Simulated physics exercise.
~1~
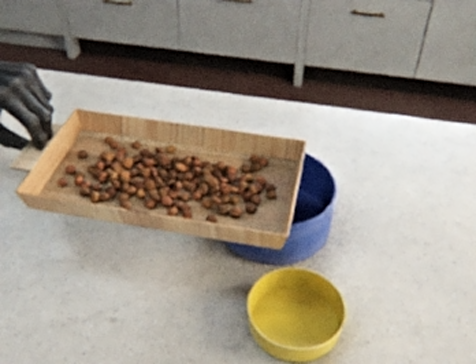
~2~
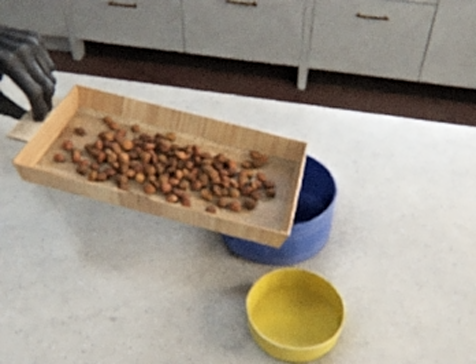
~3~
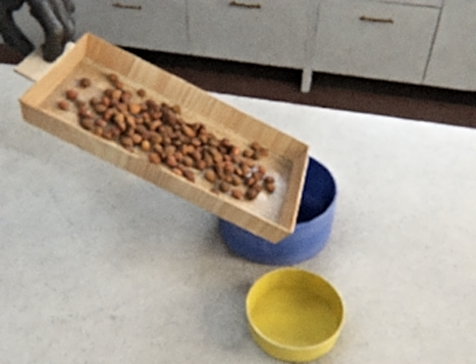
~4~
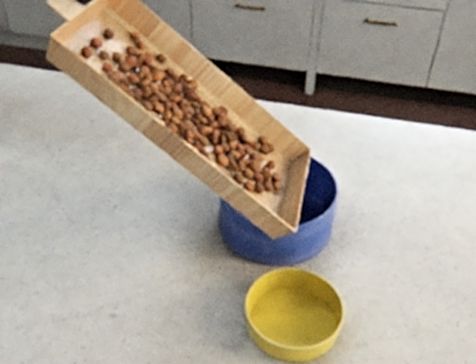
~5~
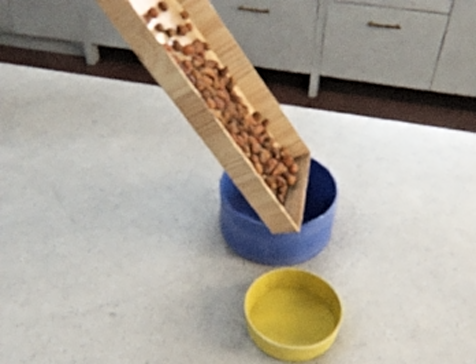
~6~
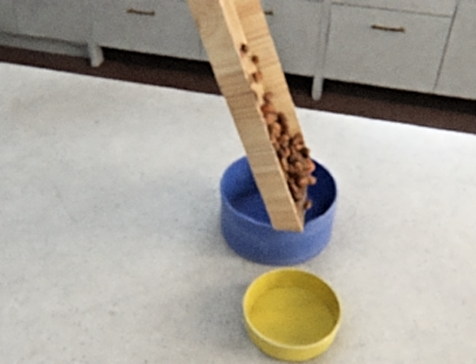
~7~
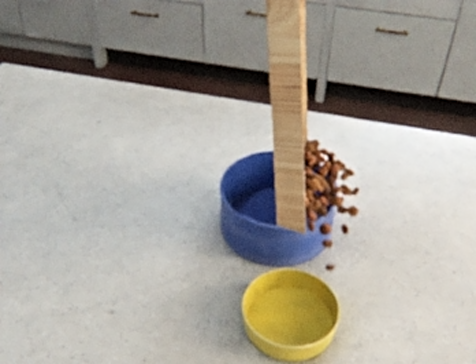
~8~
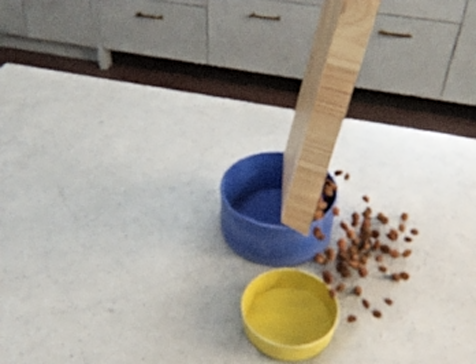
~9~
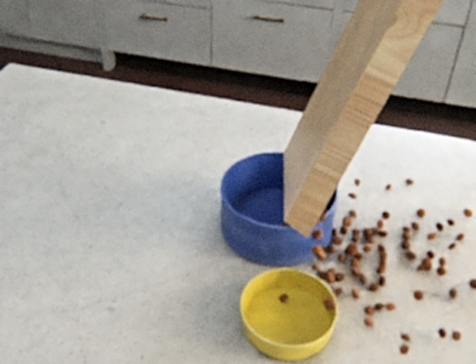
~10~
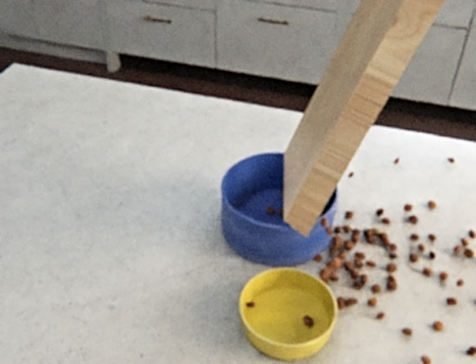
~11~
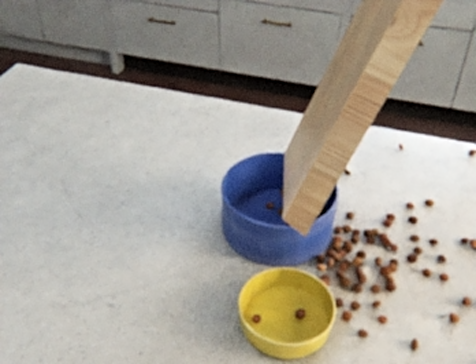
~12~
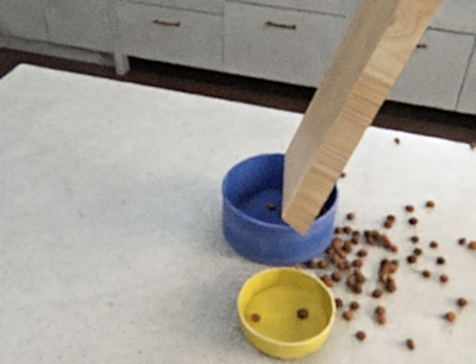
A wooden tray of brown kibble, held by a dark hand at first, rose and tipped steeply over a blue pot, spilling many pieces across the counter to the right, while a couple landed in the yellow dish and the tray stayed tilted.
